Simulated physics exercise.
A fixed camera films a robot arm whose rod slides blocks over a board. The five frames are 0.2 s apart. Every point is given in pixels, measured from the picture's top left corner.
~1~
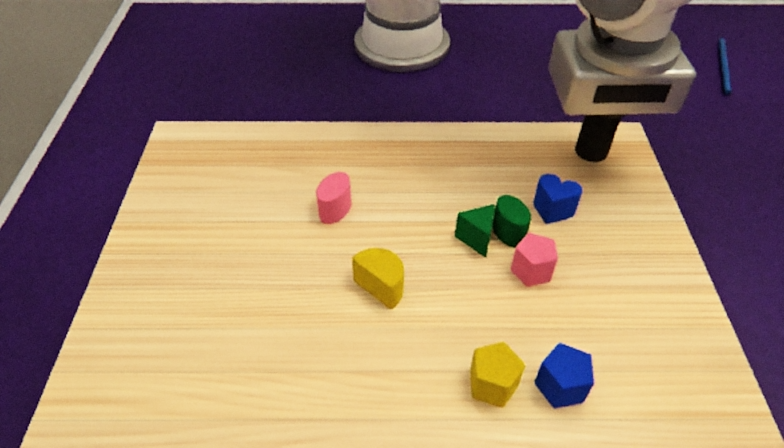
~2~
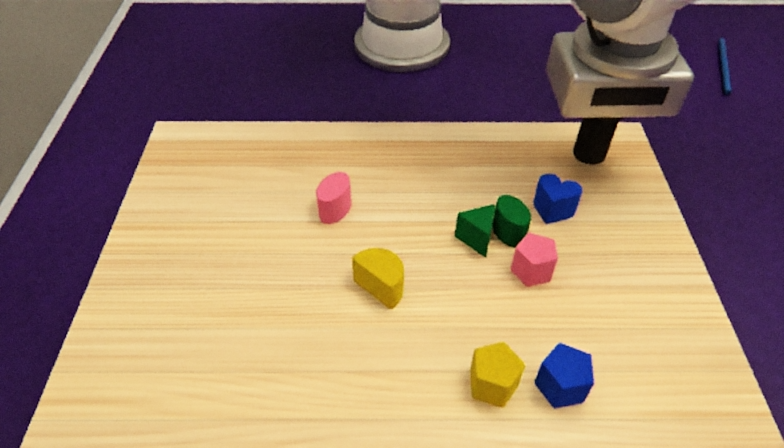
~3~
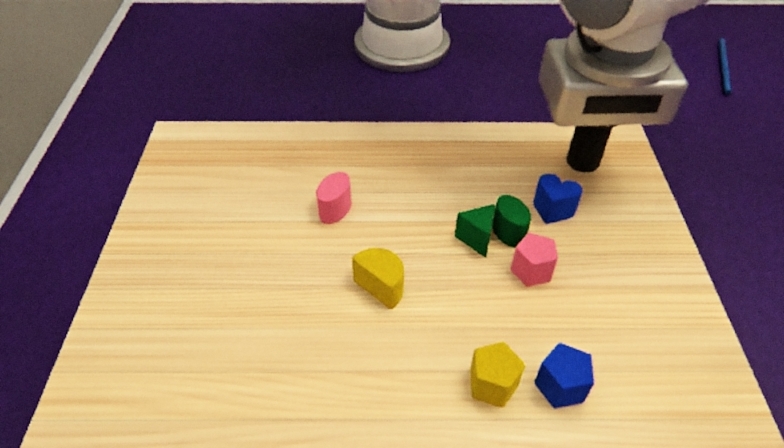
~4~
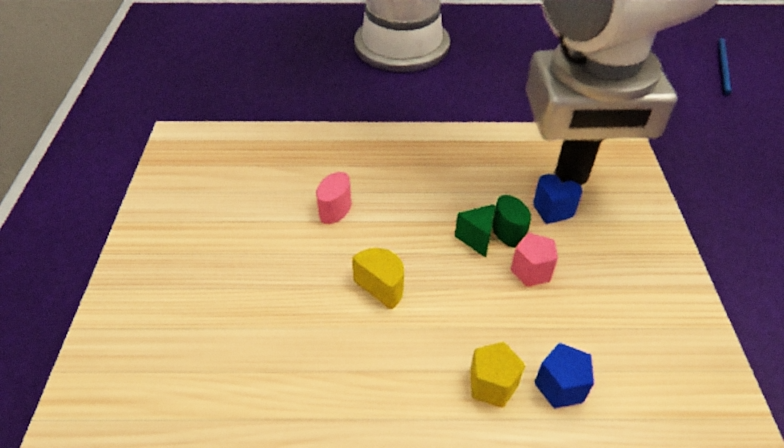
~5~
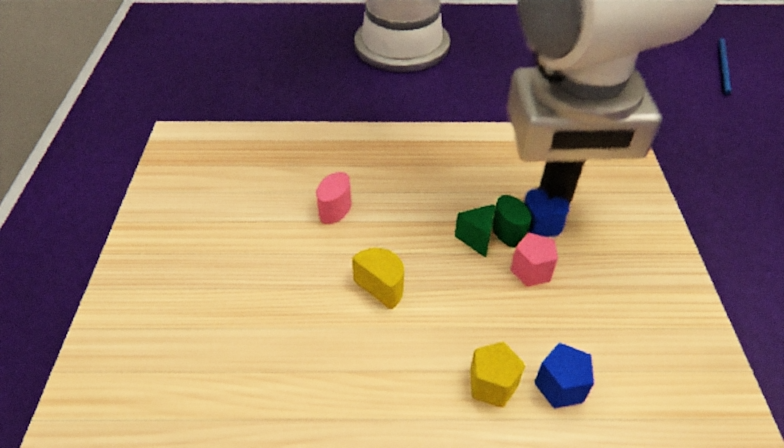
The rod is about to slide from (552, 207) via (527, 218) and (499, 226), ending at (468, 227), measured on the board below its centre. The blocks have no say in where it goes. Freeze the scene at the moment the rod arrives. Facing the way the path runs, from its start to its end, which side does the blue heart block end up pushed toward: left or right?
Sideways shift: Left.
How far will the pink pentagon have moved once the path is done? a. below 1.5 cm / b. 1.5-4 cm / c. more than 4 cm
a (below 1.5 cm)
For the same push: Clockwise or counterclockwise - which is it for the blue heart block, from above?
My prediction: CCW.
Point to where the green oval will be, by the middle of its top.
Answer: (466, 234).
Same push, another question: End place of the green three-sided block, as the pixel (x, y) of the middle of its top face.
Just about (440, 224).
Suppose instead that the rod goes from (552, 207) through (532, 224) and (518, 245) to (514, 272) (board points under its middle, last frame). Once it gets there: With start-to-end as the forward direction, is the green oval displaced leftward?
No, it doesn't check out.
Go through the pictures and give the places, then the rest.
In the first picture, lower end of the rod (591, 152), tops of blocks, green three-sided block (481, 216), green oval (514, 209), pink pentagon (538, 248), blue heart block (560, 187).
In the second picture, rod (589, 154), blocks as before.
In the third picture, rod (583, 162), blocks as before.
In the fourth picture, rod (572, 175), blocks as before.
In the fifth picture, rod (555, 194), green three-sided block (481, 216), green oval (514, 209), pink pentagon (538, 248), blue heart block (546, 203).
The first path, step by step. One third of the way, rod (529, 205); green three-sided block (463, 220); green oval (492, 219), turned 40° clockwise; pink pentagon (538, 251); blue heart block (529, 218), turned 20° anticlockwise.
Two thirds of the way, rod (502, 214); green three-sided block (443, 224), turned 15° clockwise; green oval (470, 232), turned 55° clockwise; pink pentagon (537, 257), turned 40° anticlockwise; blue heart block (511, 228), turned 40° anticlockwise.
At the end, rod (470, 214); green three-sided block (440, 224), turned 20° clockwise; green oval (466, 234), turned 60° clockwise; pink pentagon (537, 257), turned 40° anticlockwise; blue heart block (508, 228), turned 45° anticlockwise.
